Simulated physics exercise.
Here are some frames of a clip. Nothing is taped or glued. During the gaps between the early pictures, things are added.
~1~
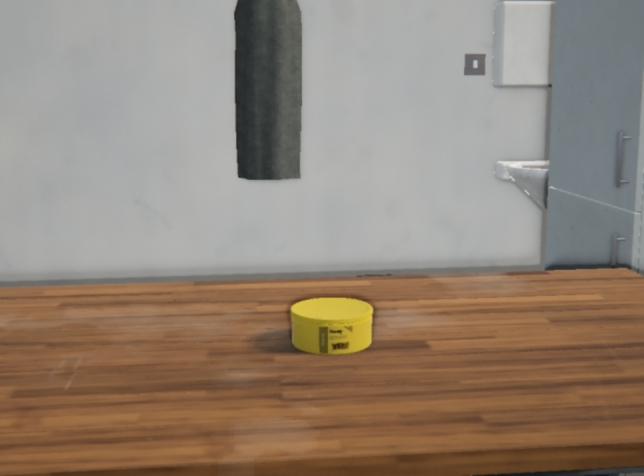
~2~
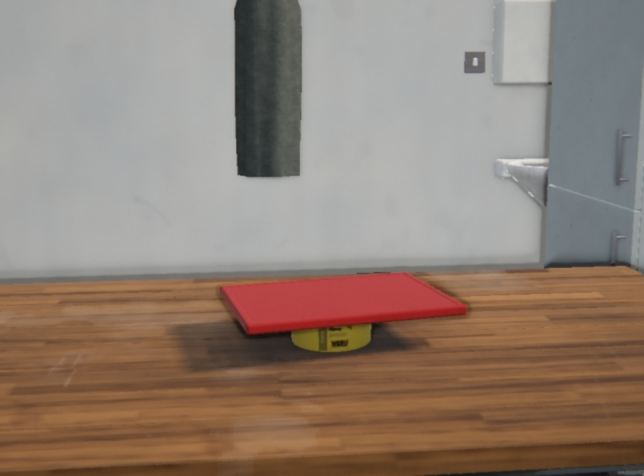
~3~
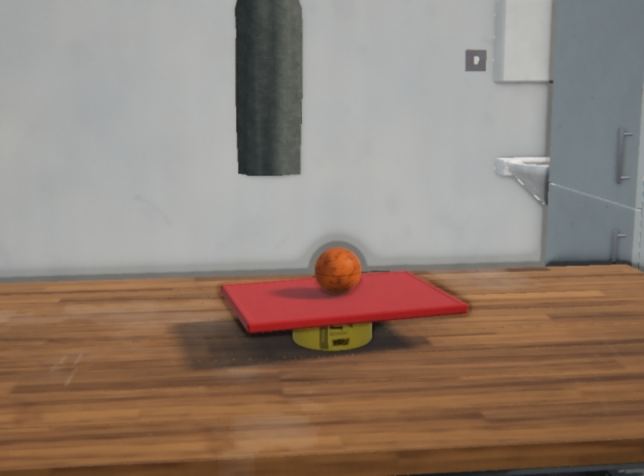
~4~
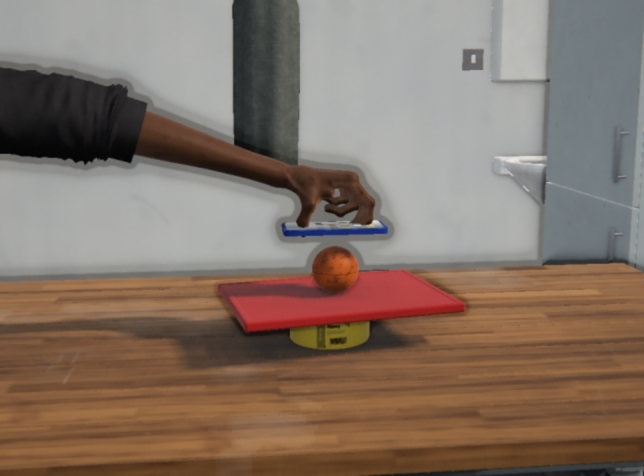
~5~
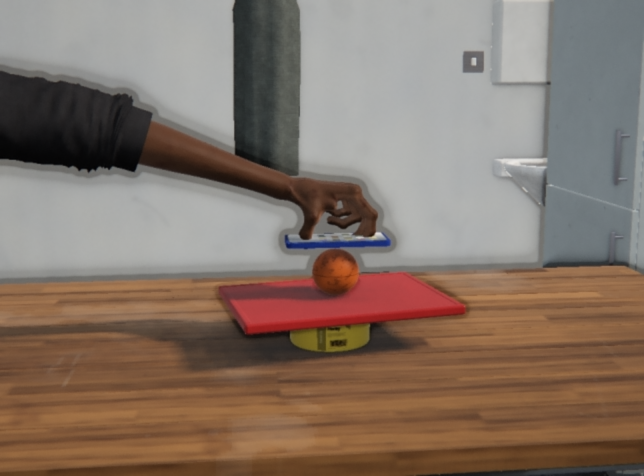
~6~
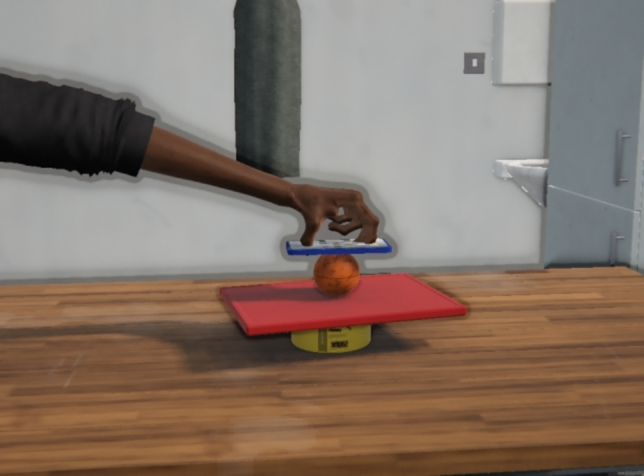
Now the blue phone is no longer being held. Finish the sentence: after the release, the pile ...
After the release, the pile tumbles.
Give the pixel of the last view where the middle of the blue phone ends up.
The object ends up somewhere around (494, 327).
Then, 0.80 s after the last picture, blue phone now fallen; orange ball rolled a little.
Then, 1.20 s after the last picture, orange ball rolled a little.
At rest, fallen, blue phone; the other 3 in place. Seen from the same camera at the end, blue phone near (495, 327). The pile gives way.
